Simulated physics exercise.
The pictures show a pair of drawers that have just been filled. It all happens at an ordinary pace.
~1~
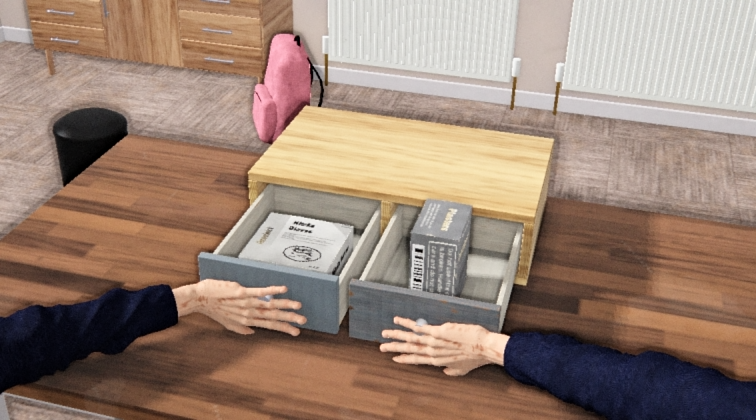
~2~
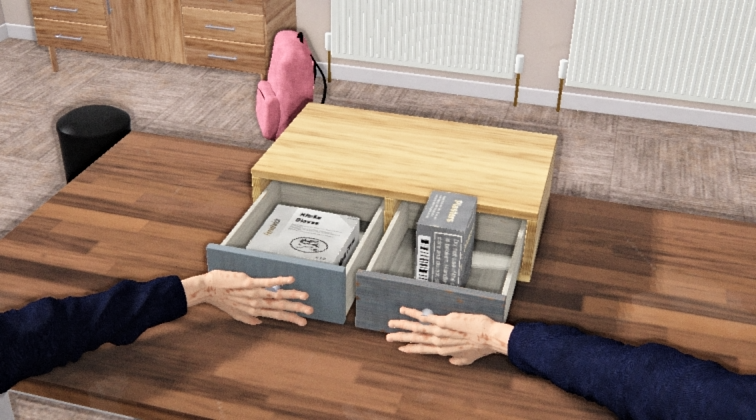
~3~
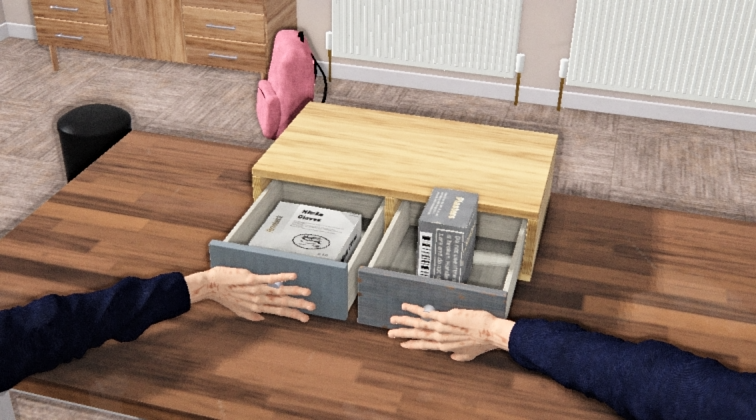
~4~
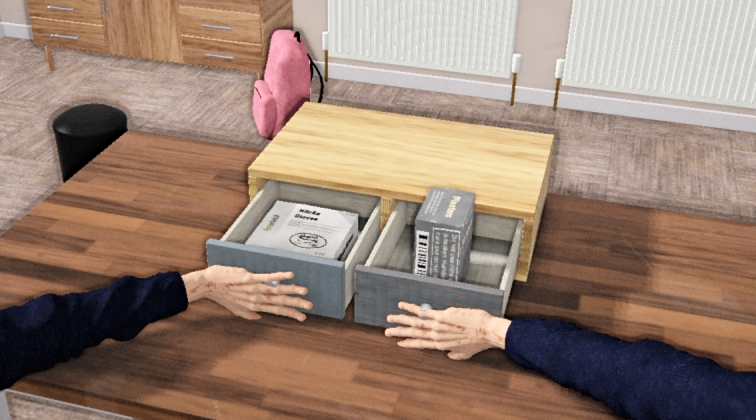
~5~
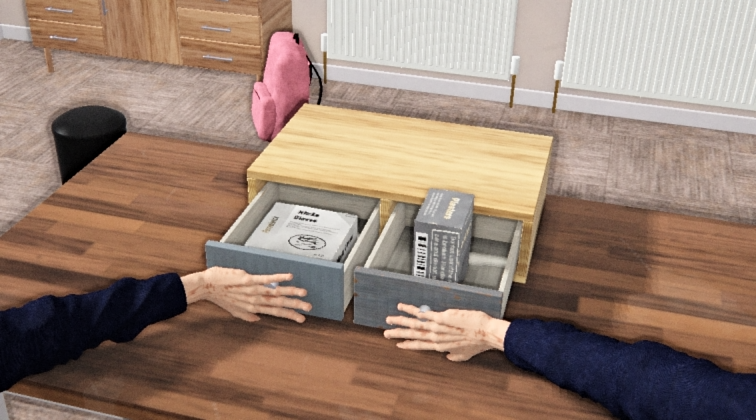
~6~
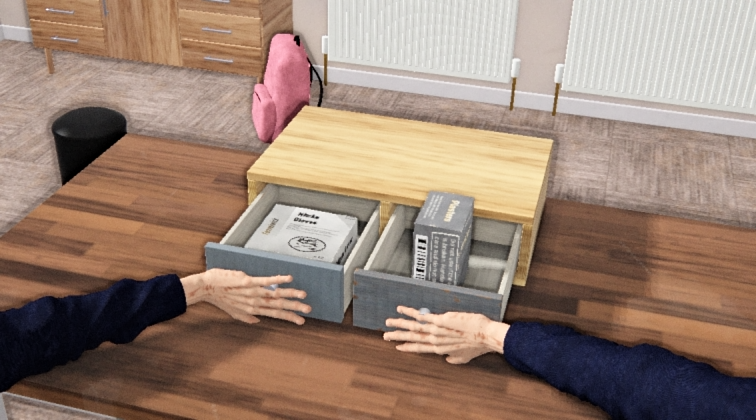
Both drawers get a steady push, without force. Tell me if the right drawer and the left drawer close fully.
In the end the right drawer stays ajar; the left drawer shuts flush.
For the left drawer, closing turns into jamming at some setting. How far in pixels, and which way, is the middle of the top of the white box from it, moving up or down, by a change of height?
Some 16 pixels, up.
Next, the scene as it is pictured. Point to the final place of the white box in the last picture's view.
Near (343, 187).
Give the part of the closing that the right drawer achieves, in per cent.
Some 40 per cent of the way.
Then, 0.32 s past the last view, right drawer starting in; left drawer starting in.
Then, 0.52 s past the last view, right drawer about half in; left drawer about half in.
Then, 0.80 s past the last view, right drawer stopped, still ajar; left drawer nearly in.
Finally, the right drawer will not close; the left drawer goes all the way in.
